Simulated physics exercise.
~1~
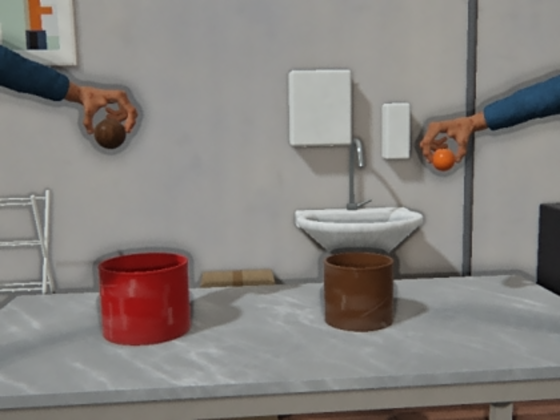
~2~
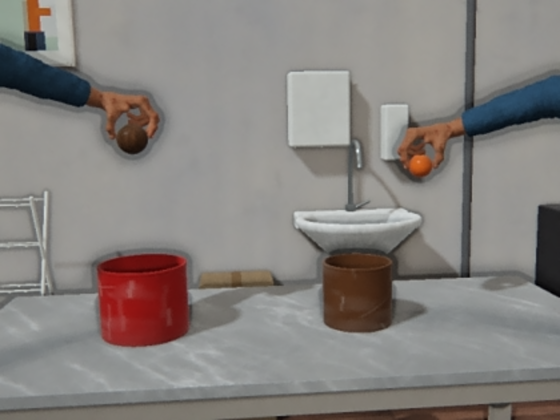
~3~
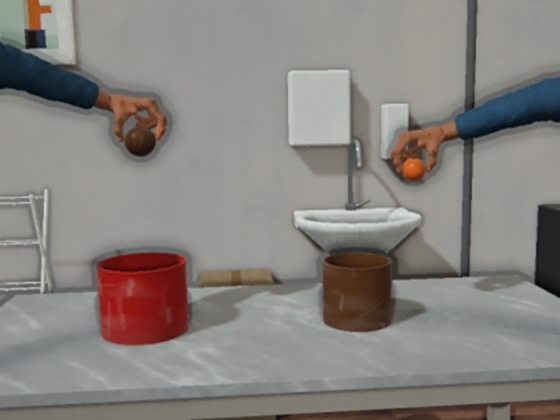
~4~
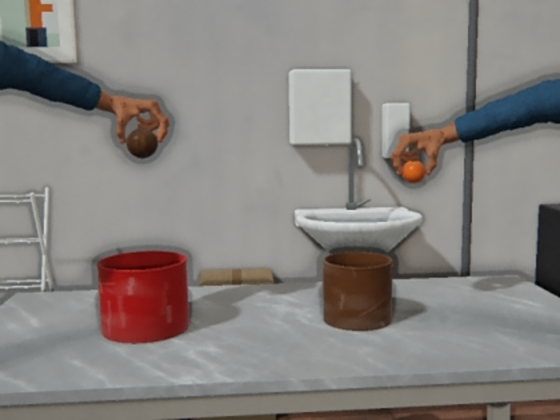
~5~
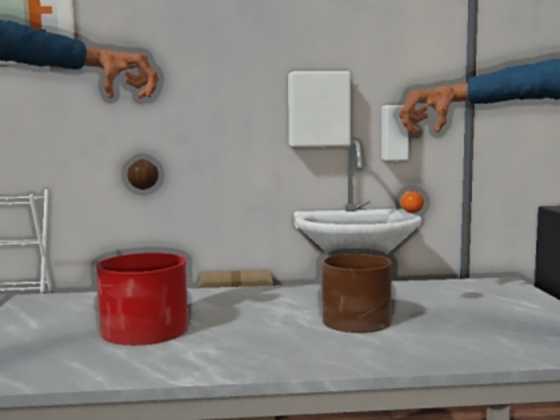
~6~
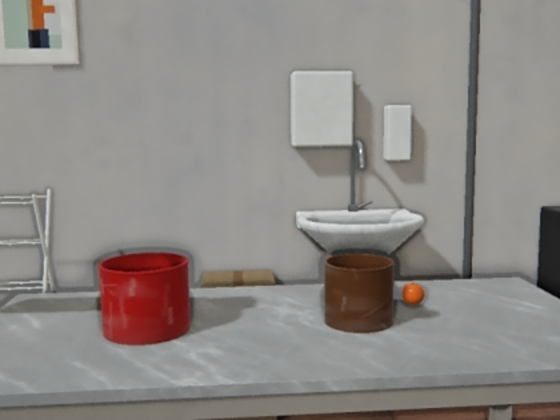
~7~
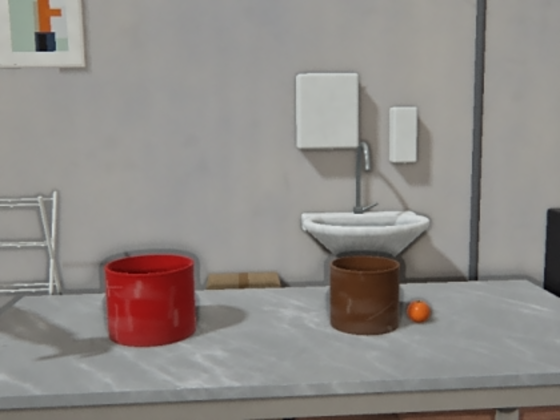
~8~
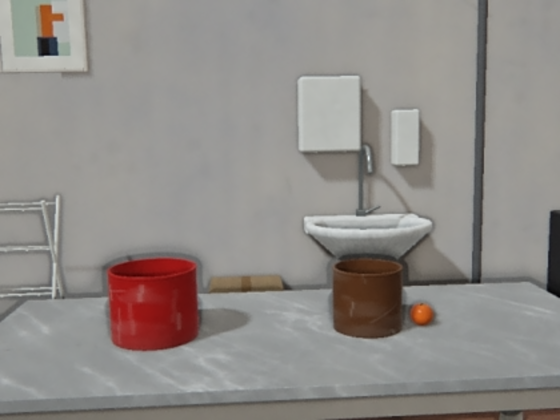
Two hands releasing a brown ball-like object into a red bin and an orange one that lands outside a brown pot.
